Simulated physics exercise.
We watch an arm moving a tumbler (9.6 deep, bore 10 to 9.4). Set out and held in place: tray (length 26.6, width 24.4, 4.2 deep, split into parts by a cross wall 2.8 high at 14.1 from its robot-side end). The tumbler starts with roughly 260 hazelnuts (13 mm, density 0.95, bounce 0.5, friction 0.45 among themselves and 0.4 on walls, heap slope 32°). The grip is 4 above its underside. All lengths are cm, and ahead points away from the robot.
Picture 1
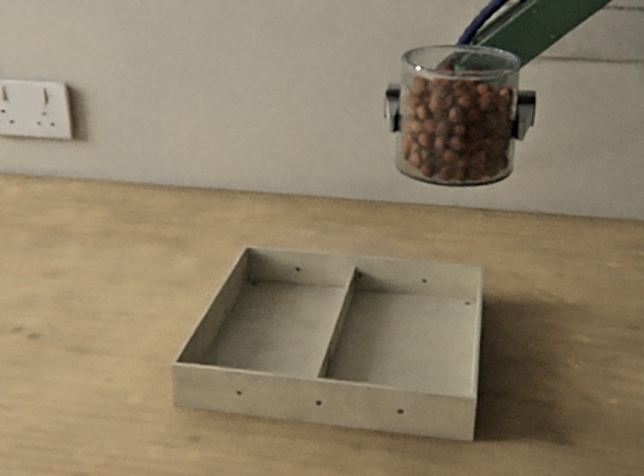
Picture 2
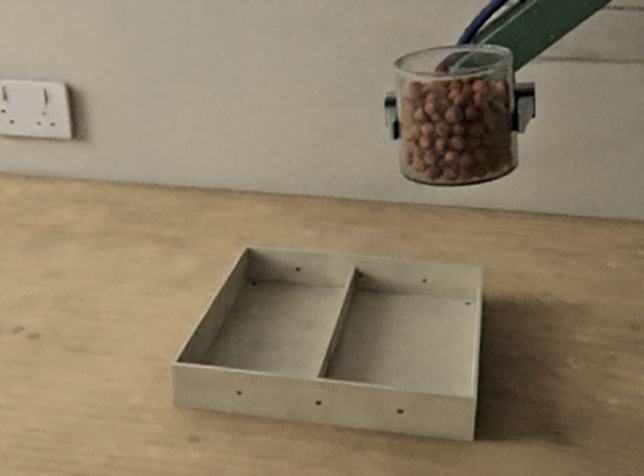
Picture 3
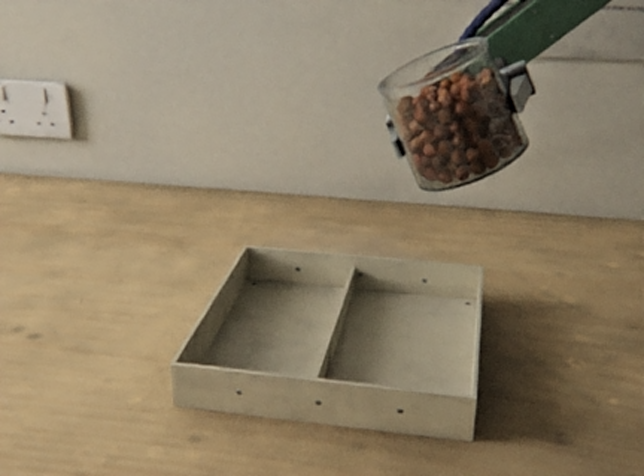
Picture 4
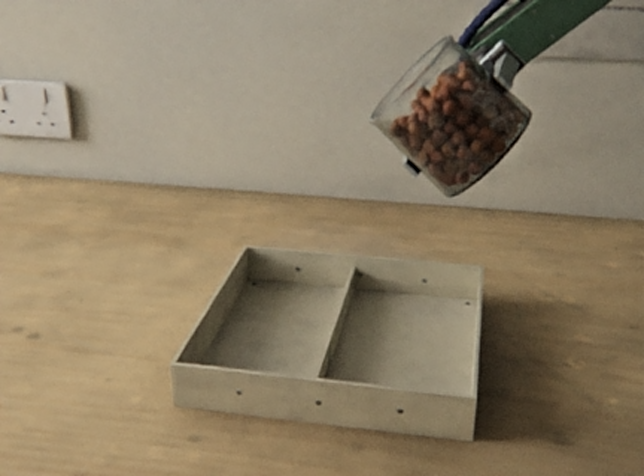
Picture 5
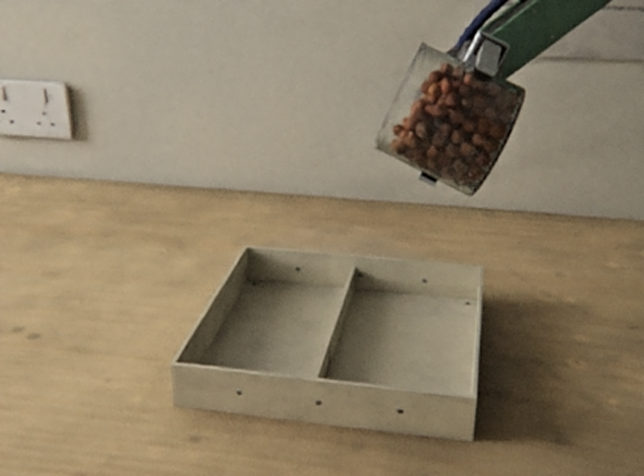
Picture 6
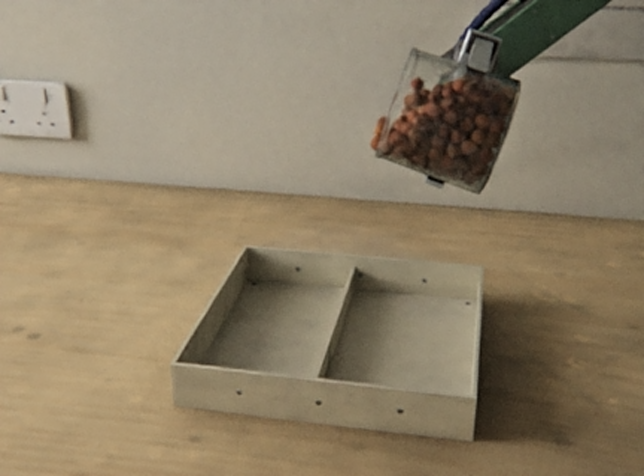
Clear tumbler of hazelnuts tilting steadily leftward on a green robotic arm above an empty, divided tray on a wooden table.
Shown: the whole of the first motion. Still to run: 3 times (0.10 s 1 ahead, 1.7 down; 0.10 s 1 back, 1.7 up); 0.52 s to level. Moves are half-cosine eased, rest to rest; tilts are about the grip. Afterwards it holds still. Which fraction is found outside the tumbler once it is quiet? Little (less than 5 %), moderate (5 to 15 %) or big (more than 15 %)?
Answer: Moderate; 5 to 15 % of the hazelnuts finish outside the tumbler.
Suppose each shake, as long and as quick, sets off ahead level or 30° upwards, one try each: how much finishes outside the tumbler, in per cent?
Some 30 and 35 per cent.
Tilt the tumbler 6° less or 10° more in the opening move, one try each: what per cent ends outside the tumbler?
About 5 and 20 per cent.
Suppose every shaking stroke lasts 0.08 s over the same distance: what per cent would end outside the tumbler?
In that case some 15 per cent.
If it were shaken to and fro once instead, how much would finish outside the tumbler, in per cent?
Then about 5 per cent.
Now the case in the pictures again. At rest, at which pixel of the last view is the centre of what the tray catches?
Around (301, 331).
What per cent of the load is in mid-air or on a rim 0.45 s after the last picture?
About 2 per cent.
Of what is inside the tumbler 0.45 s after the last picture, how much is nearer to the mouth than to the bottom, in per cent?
Some 40 per cent.
Then, 0.45 s after the last picture, tilted 74° forward, highest piece 27 above the table; 239 in the tumbler, 9 in the far-side part, 3 in the robot-side part, 5 in flight or on a rim.
Then, 0.90 s after the last picture, tilted 29° forward, highest piece 28 above the table; 235 in the tumbler, 13 in the far-side part, 6 in the robot-side part, 2 in flight or on a rim.
Then, 1.32 s after the last picture, level, highest piece 30 above the table; 235 in the tumbler, 15 in the far-side part, 6 in the robot-side part.
Then, 2.37 s after the last picture, level, highest piece 30 above the table; 235 in the tumbler, 15 in the far-side part, 6 in the robot-side part.
Final count, 235 in the tumbler, 15 in the far-side part, 6 in the robot-side part. That is 8 % outside the tumbler.
